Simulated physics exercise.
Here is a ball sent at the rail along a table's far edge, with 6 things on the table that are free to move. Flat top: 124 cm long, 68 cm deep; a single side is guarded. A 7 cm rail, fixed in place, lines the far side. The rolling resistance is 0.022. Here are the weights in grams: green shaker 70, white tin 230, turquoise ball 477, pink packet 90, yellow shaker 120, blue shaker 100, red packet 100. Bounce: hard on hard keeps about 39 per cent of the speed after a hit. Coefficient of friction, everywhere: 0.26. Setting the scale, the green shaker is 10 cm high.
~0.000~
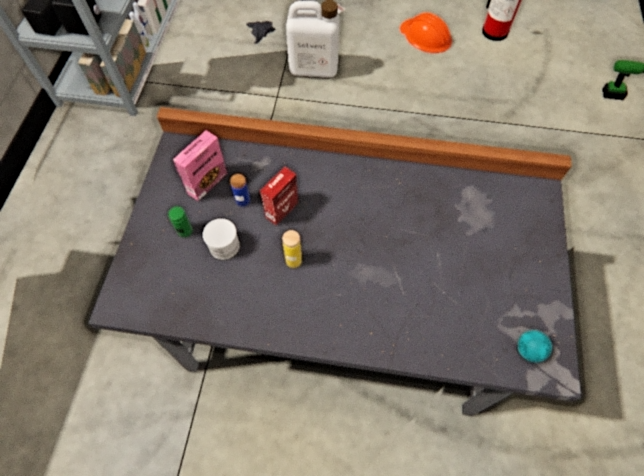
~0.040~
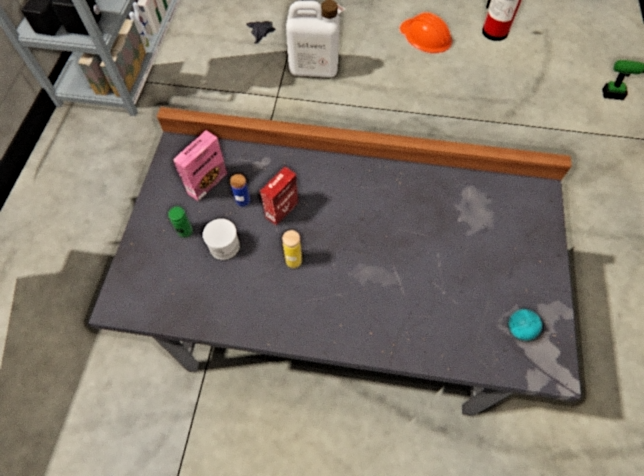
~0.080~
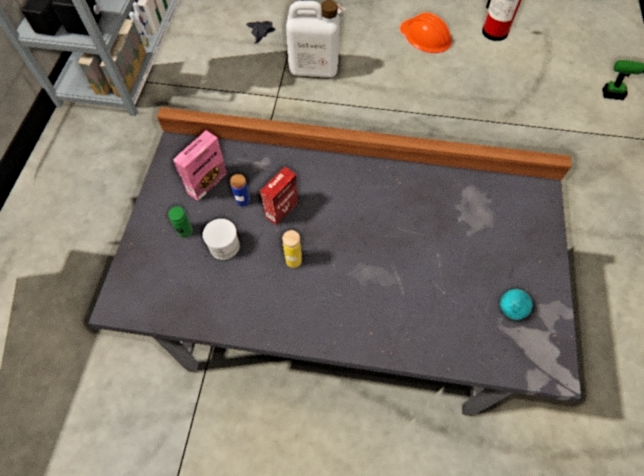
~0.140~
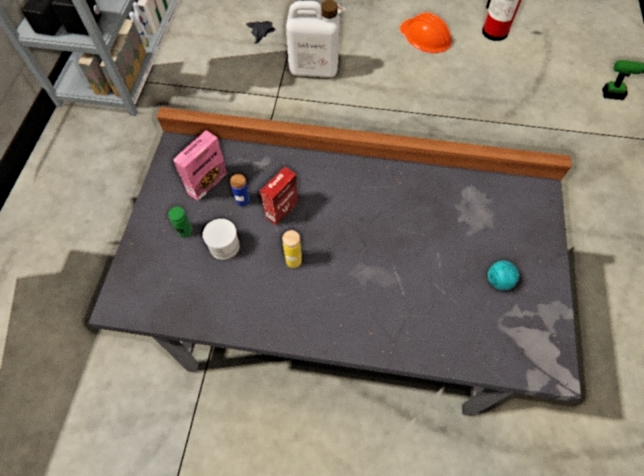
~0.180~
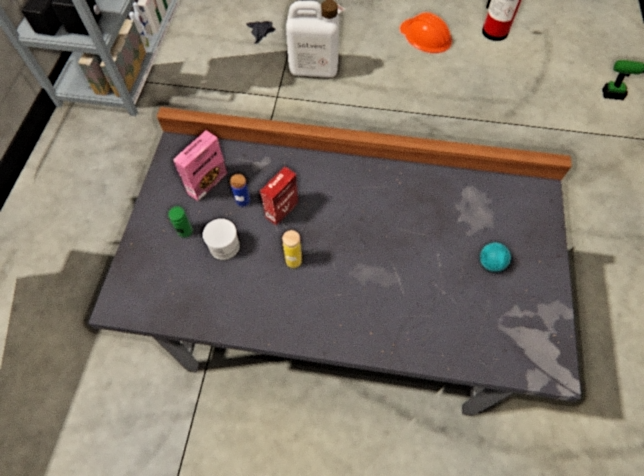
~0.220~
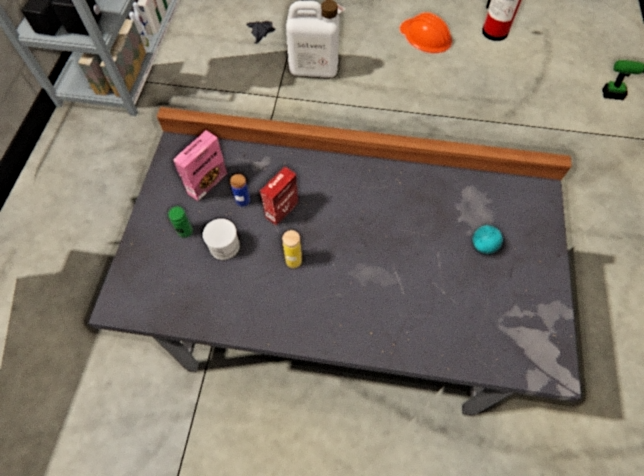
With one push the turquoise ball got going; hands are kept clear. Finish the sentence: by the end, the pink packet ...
... is upright as before.
By 0.42 s, turquoise ball near (454, 170).
By 1.02 s, turquoise ball near (379, 200).
By 1.92 s, turquoise ball near (293, 228).
When it is over (3.2 s), all 6 within 4 cm of the start. End places, in pixels of the last picture, pink packet near (202, 167).
